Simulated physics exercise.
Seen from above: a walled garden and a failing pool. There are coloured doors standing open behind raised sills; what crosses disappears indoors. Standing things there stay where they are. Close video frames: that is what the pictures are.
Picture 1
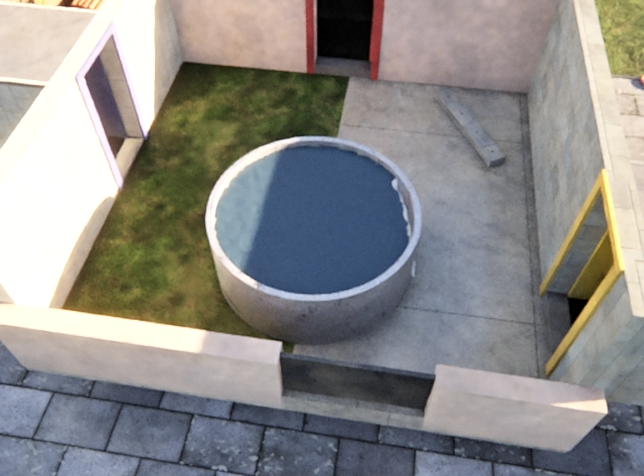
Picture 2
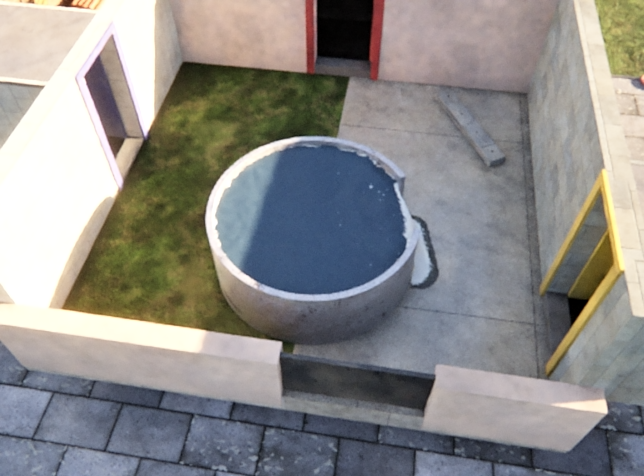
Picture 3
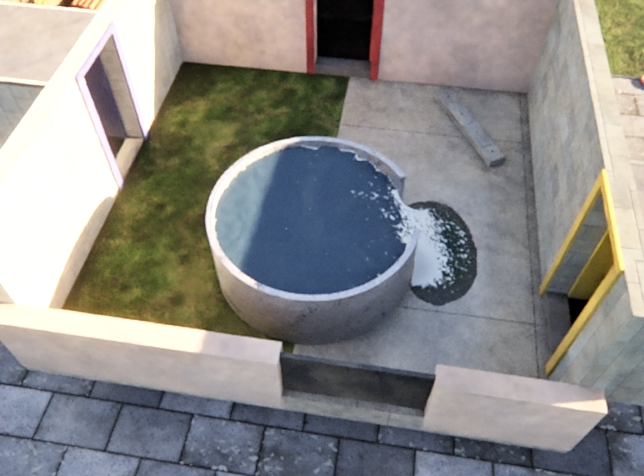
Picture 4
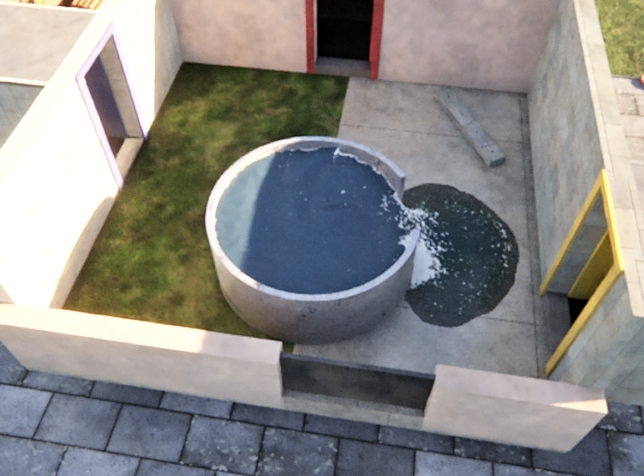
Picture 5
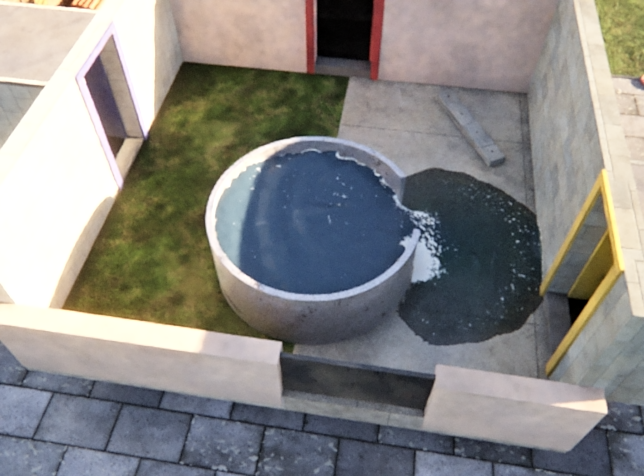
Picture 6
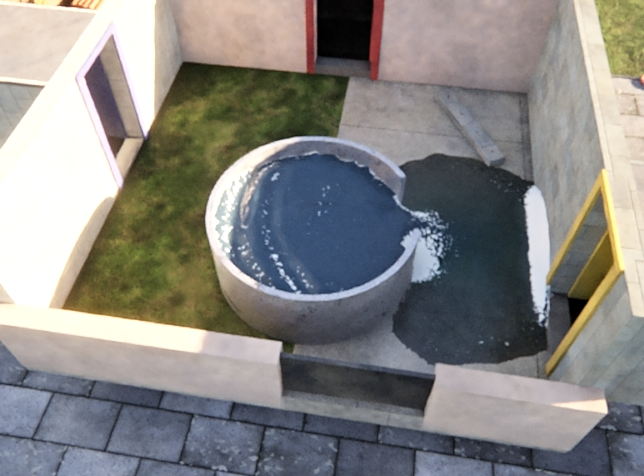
A round stone pool of still water in a walled yard began leaking through a gap on its right side, and the water gushed out, spreading in a dark puddle across the paving to the right wall.
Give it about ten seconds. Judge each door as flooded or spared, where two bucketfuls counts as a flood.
The yellow door is flooded, the blue door is flooded, the red door is spared.
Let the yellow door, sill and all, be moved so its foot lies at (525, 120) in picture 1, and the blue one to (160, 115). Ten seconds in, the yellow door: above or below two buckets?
Here the yellow door overshoots the mark.
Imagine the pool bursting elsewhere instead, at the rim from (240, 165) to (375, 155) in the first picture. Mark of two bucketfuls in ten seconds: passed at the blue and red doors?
Result - blue: Clears the line; red: Clears the line.
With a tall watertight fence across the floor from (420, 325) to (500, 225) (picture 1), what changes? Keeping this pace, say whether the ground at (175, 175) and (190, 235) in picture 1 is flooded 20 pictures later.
Spared and spared, in that order.
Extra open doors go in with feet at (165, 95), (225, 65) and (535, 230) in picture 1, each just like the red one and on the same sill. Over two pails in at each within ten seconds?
Outcome by door - within the limit, within the limit, past the limit.
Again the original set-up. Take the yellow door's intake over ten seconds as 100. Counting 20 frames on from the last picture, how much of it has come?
My estimate: Close to 80 per cent.
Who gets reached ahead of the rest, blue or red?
First comes the red-painted one.
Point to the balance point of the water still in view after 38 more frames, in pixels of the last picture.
The water centres close to (337, 215).
A moment on, water covers 25 % of the floor; the yellow door over two buckets in, the blue door not reached, the red door not reached.
Next, water covers 35 % of the floor; the yellow door over two buckets in, the blue door not reached, the red door not reached.
Then, water covers 60 % of the floor; the yellow door far over two buckets in, the blue door not reached, the red door wet at the sill, nothing in.
Later, water covers 95 % of the floor; the yellow door far over two buckets in, the blue door wet at the sill, nothing in, the red door wet at the sill, nothing in.
In the end, water covers 95 % of the floor; the yellow door far over two buckets in, the blue door over two buckets in, the red door wet at the sill, nothing in.
